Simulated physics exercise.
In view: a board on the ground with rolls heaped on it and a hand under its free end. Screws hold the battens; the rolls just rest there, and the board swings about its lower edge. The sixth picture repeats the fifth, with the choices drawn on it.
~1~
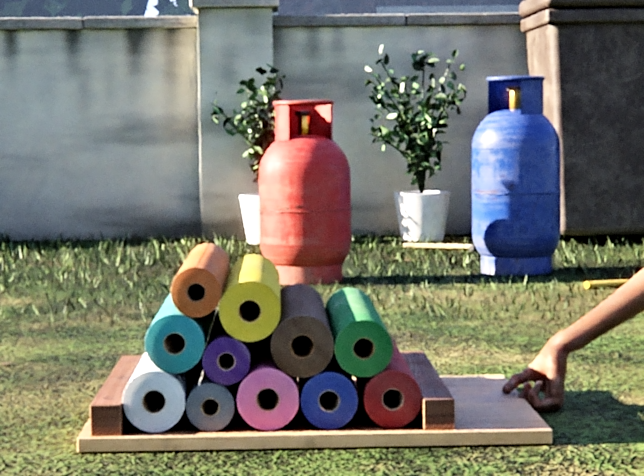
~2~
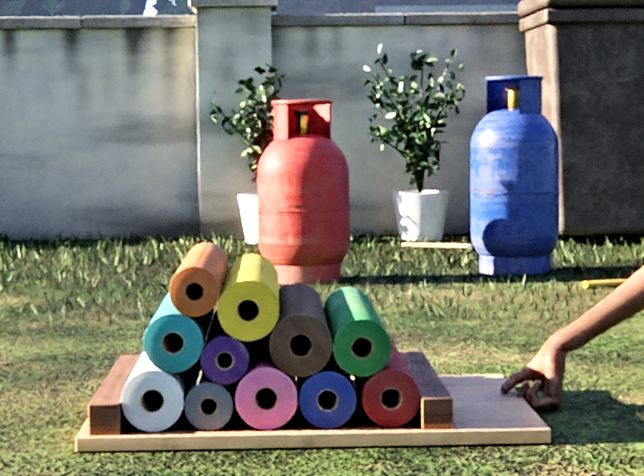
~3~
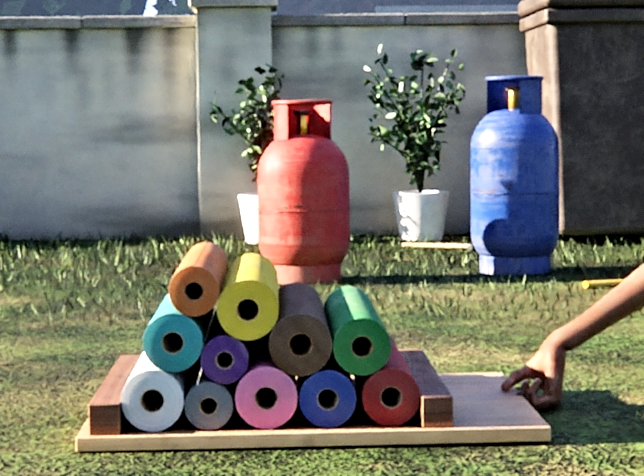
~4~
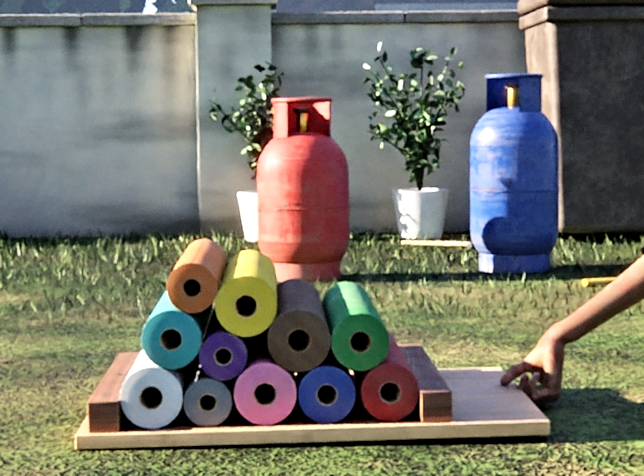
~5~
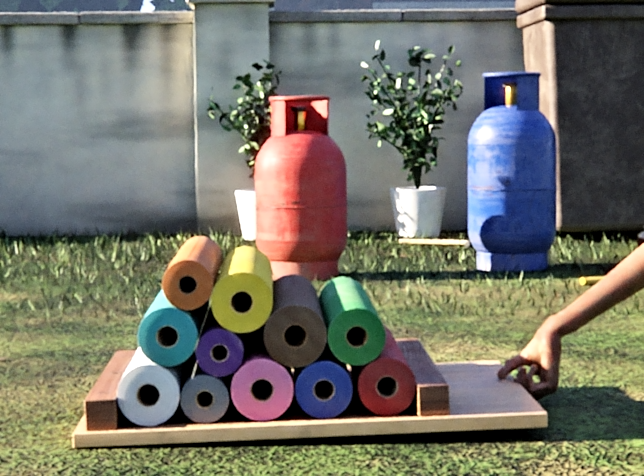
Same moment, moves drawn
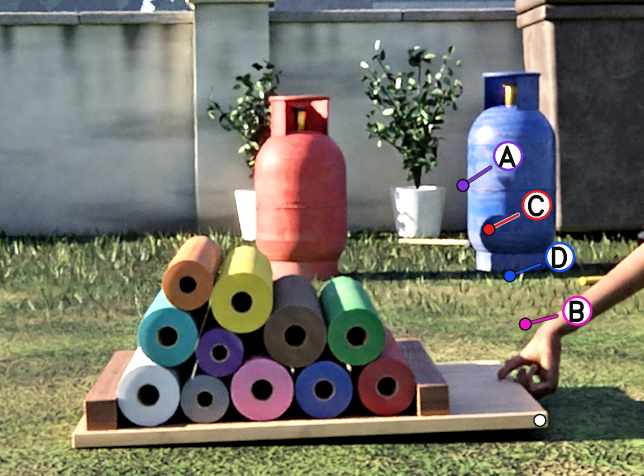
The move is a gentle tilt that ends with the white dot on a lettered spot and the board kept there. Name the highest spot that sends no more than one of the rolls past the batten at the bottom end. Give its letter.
No higher than B.
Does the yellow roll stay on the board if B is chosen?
The yellow roll: Yes.
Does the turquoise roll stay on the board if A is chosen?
The turquoise roll: No.
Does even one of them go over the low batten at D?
Yes.
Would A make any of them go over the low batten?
Yes.
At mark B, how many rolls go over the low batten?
At B the number is none.
On the copy, A at (463, 185); B at (525, 324); C at (489, 230); D at (509, 276); the white dot at (540, 421).
On B. First, board at 11°.
Then, board at 14°.
Finally, board at 14°, none over the low batten.
By contrast, A six over the low batten; C three over the low batten (turquoise, yellow, orange); D two over the low batten (turquoise, orange).
